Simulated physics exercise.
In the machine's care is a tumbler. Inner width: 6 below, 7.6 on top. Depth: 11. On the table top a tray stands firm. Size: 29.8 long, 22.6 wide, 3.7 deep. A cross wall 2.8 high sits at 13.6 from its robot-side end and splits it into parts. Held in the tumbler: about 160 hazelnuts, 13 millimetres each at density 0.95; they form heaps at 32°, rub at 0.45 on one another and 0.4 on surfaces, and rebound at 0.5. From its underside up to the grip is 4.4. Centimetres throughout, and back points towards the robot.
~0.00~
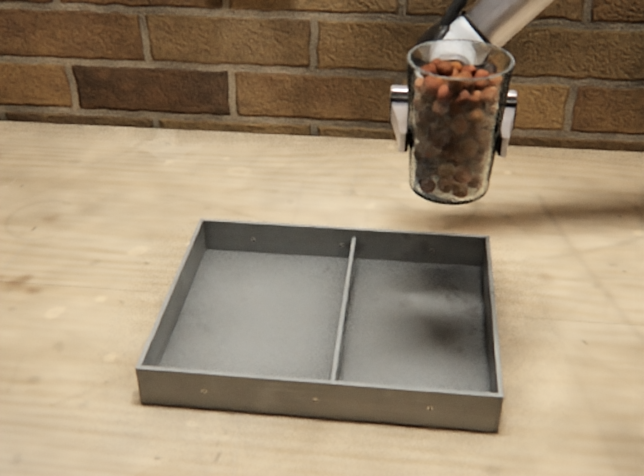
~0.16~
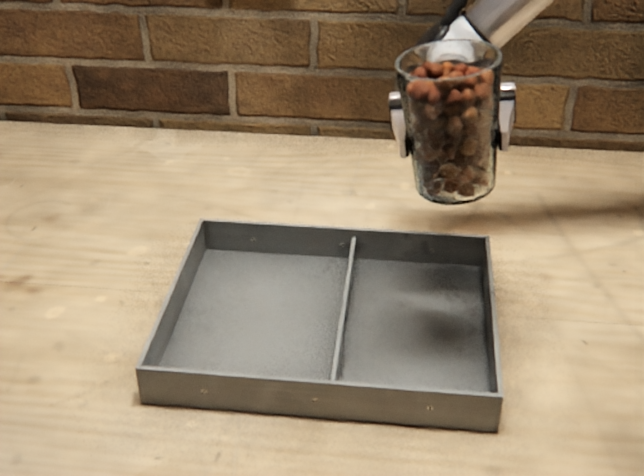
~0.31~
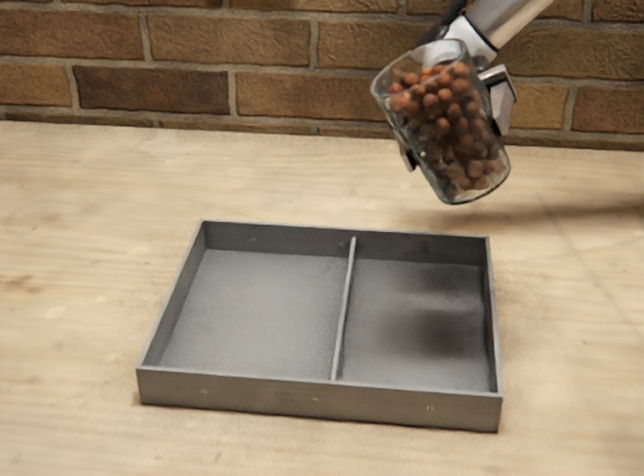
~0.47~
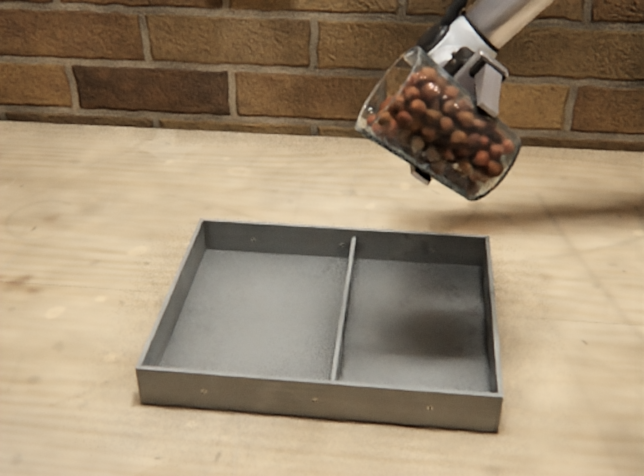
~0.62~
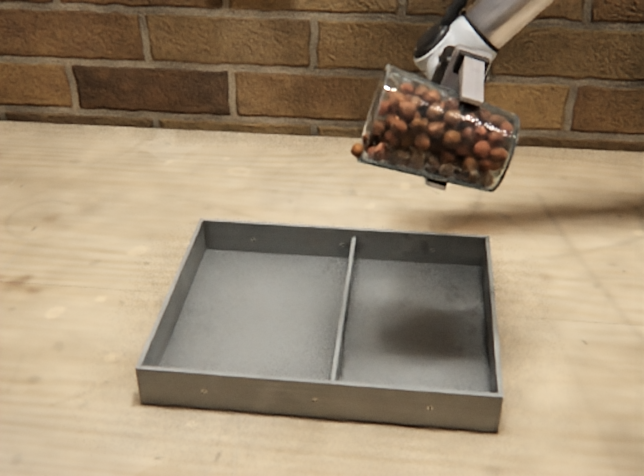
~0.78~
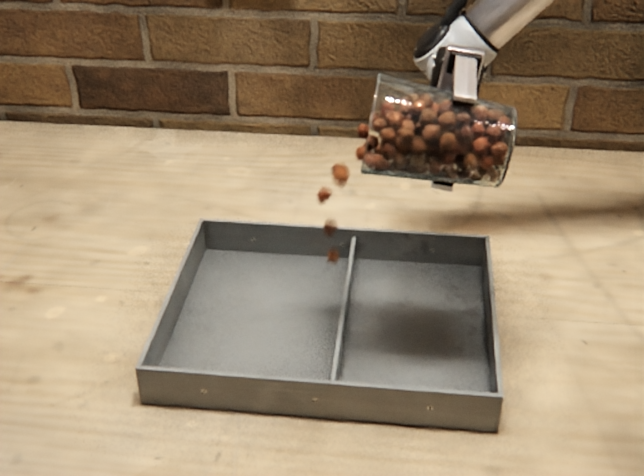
A clear tumbler full of hazelnuts, gripped by a robot arm, tilted steadily to the left above a divided gray tray until a few nuts tumbled out of its mouth toward the tray.
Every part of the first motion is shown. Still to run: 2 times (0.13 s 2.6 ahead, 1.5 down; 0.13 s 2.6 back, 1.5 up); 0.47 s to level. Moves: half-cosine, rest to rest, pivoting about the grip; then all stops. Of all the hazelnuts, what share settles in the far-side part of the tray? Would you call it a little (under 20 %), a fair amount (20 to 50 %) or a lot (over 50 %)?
I would call it a fair amount, 20 to 50 %.
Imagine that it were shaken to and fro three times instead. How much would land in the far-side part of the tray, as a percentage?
It would be near 40 per cent.
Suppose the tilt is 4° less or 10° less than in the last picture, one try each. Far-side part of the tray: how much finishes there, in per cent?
25 and 15 percent.
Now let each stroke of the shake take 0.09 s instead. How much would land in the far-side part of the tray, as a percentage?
Then about 45 per cent.
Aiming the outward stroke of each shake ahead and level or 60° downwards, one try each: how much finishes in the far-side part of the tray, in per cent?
It comes to around 45 per cent on the first try and around 20 per cent on the second.
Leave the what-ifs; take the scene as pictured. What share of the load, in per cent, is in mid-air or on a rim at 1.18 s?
Logged share: Close to 1 per cent.
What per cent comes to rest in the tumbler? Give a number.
My estimate would be some 65 percent.
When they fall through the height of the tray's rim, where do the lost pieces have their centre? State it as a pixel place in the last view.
Estimated centre around (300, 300) in pixels.
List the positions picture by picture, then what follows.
In the first frame, tumbler middle at (454, 126), level; upper third of the load around (457, 90), from x 420 to 495, top at y 65; 155 in the tumbler.
In the second frame, tumbler middle at (452, 126), tilted 8° forward; upper third of the load around (451, 91), from x 410 to 490, top at y 70.
In the third frame, tumbler middle at (447, 127), tilted 28° forward; upper third of the load around (437, 94), from x 395 to 495, top at y 70.
In the fourth frame, tumbler middle at (443, 131), tilted 54° forward; upper third of the load around (430, 106), from x 375 to 505, top at y 75.
In the fifth frame, tumbler middle at (440, 135), tilted 74° forward; upper third of the load around (428, 114), from x 360 to 505, top at y 90.
In the sixth frame, tumbler middle at (440, 136), tilted 82° forward; upper third of the load around (441, 120), from x 325 to 505, top at y 100; 149 in the tumbler, 1 in the far-side part, 5 in flight or on a rim.
By 1.18 s, tilted 82° forward, highest piece 22 above the table; 128 in the tumbler, 22 in the far-side part, 3 in the robot-side part, 2 in flight or on a rim.
By 1.57 s, tilted 31° forward, highest piece 26 above the table; 100 in the tumbler, 45 in the far-side part, 6 in the robot-side part, 4 in flight or on a rim.
By 1.97 s, level, highest piece 25 above the table; 100 in the tumbler, 49 in the far-side part, 6 in the robot-side part.
By 3.02 s, level, highest piece 25 above the table; 100 in the tumbler, 49 in the far-side part, 6 in the robot-side part.
Final count, 100 in the tumbler, 49 in the far-side part, 6 in the robot-side part. That is 32 % in the far-side part of the tray.
